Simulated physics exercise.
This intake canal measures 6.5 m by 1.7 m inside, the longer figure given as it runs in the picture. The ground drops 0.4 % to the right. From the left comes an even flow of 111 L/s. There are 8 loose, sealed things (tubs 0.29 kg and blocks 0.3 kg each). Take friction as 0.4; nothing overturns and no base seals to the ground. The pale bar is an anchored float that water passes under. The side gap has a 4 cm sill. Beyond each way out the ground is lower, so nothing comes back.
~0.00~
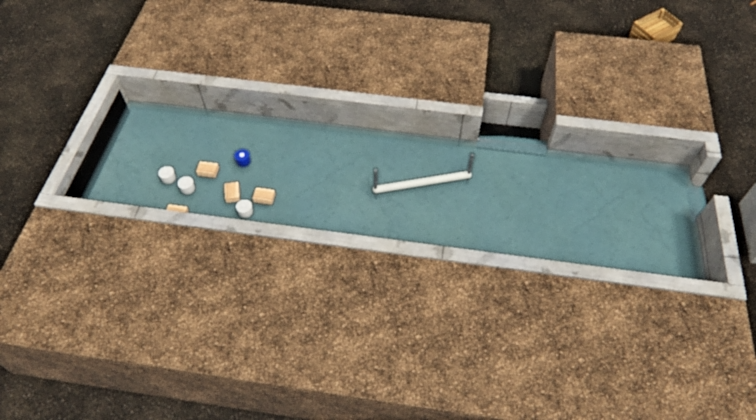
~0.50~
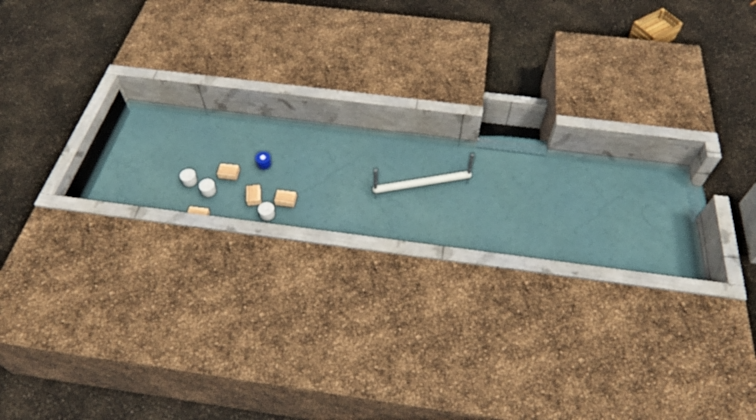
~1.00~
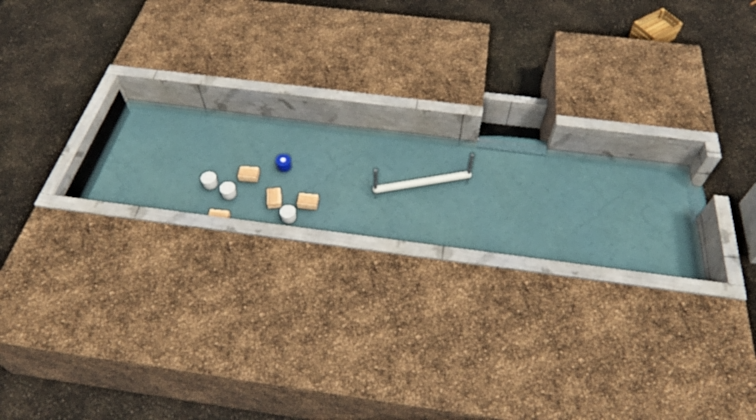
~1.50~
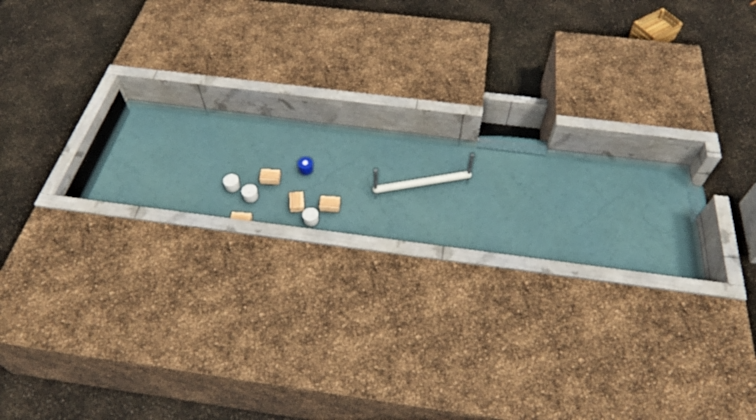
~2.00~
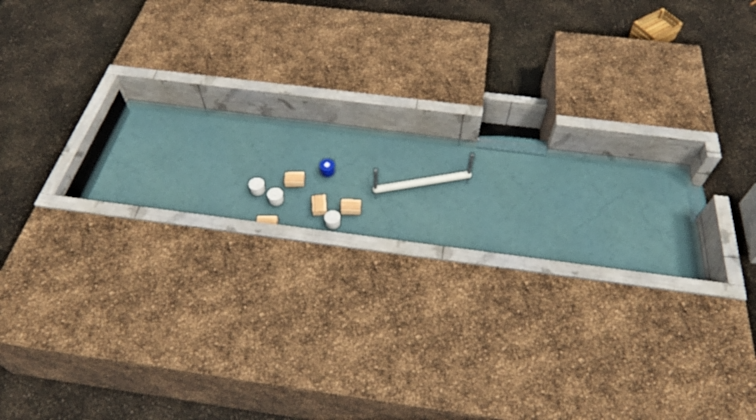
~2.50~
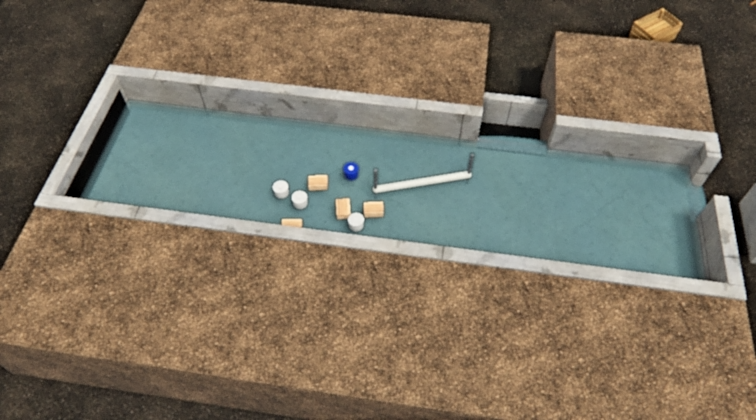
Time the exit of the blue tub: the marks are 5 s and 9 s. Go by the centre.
That happens between the two times.
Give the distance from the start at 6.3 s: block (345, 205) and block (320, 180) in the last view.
In that order: 300 cm, 200 cm.
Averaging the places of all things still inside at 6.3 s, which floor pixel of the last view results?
At about (474, 226).
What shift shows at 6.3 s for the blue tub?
Roughly 300 cm by then.
After 3.5 s the blue tub is near (397, 171), 1.7 m from its start, afloat; 0 of 8 are out; 8 afloat.
After 6.3 s the blue tub is near (509, 146), 2.9 m from its start, afloat; 0 of 8 are out; 8 afloat.
After 10.0 s the blue tub has gone out (at 6.8 s); 1 of 8 are out; 7 afloat.
After 14.0 s the blue tub has gone out (at 6.8 s); 4 of 8 are out; 4 afloat.
